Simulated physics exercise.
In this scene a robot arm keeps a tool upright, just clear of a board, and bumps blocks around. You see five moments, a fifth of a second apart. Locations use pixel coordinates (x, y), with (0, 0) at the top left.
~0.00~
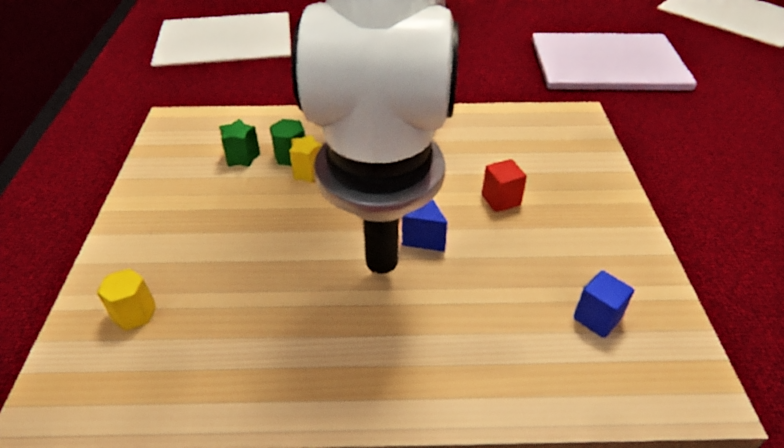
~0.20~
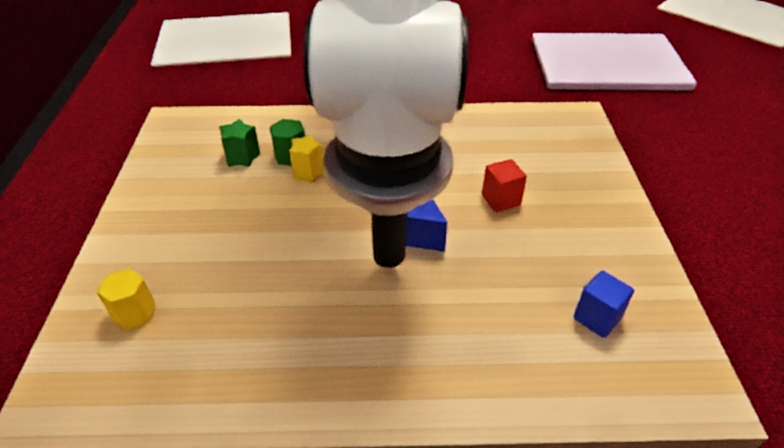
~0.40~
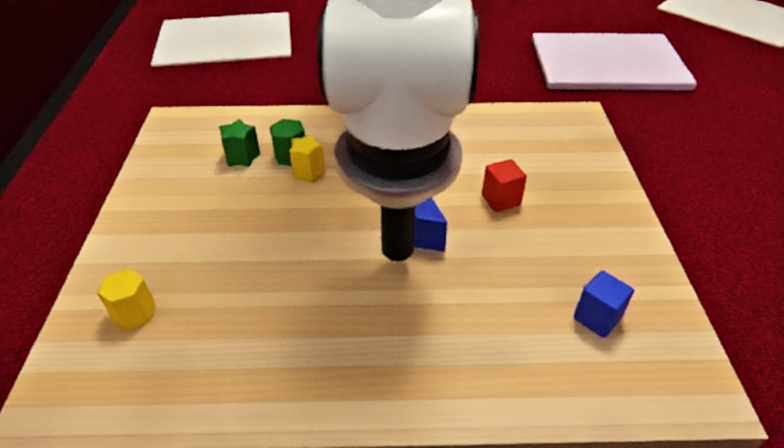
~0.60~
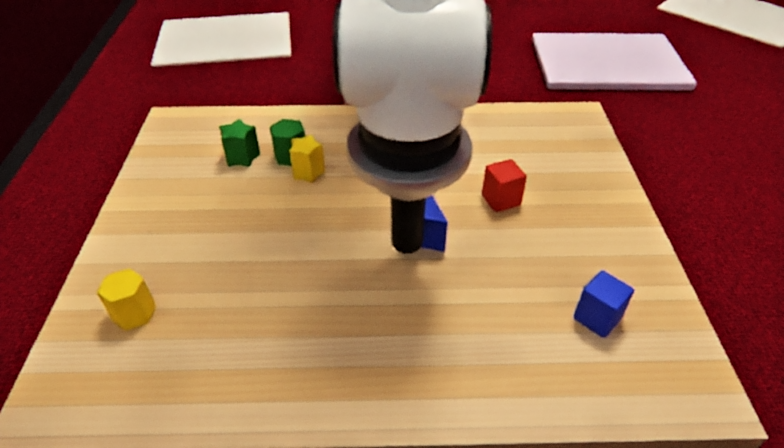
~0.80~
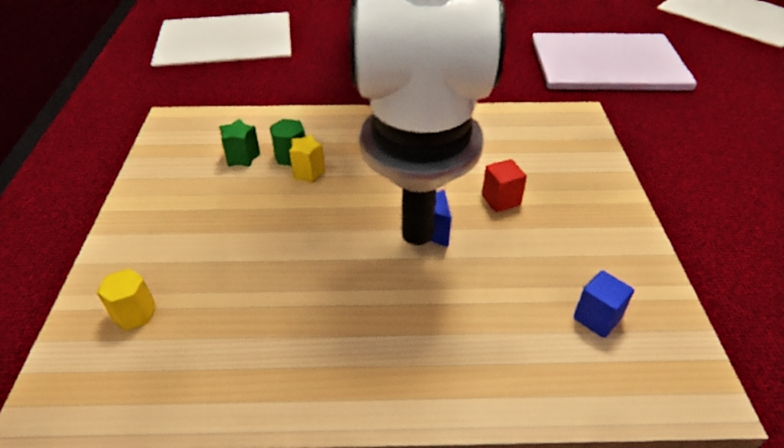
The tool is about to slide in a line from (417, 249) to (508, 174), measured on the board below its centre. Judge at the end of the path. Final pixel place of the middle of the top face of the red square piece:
It is going to be at (537, 162).
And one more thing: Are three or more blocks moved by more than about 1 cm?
No, that is not how it ends up.
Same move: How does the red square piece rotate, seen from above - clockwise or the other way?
Clockwise, from overhead.
One third of the way, tool at (452, 208); blue triangular block at (470, 178).
Two thirds of the way, tool at (483, 183); blue triangular block at (498, 154), turned 20° clockwise; red square piece at (526, 163), turned 35° clockwise.
At the end, tool at (511, 161); blue triangular block at (530, 134), turned 35° clockwise; red square piece at (537, 162), turned 60° clockwise.
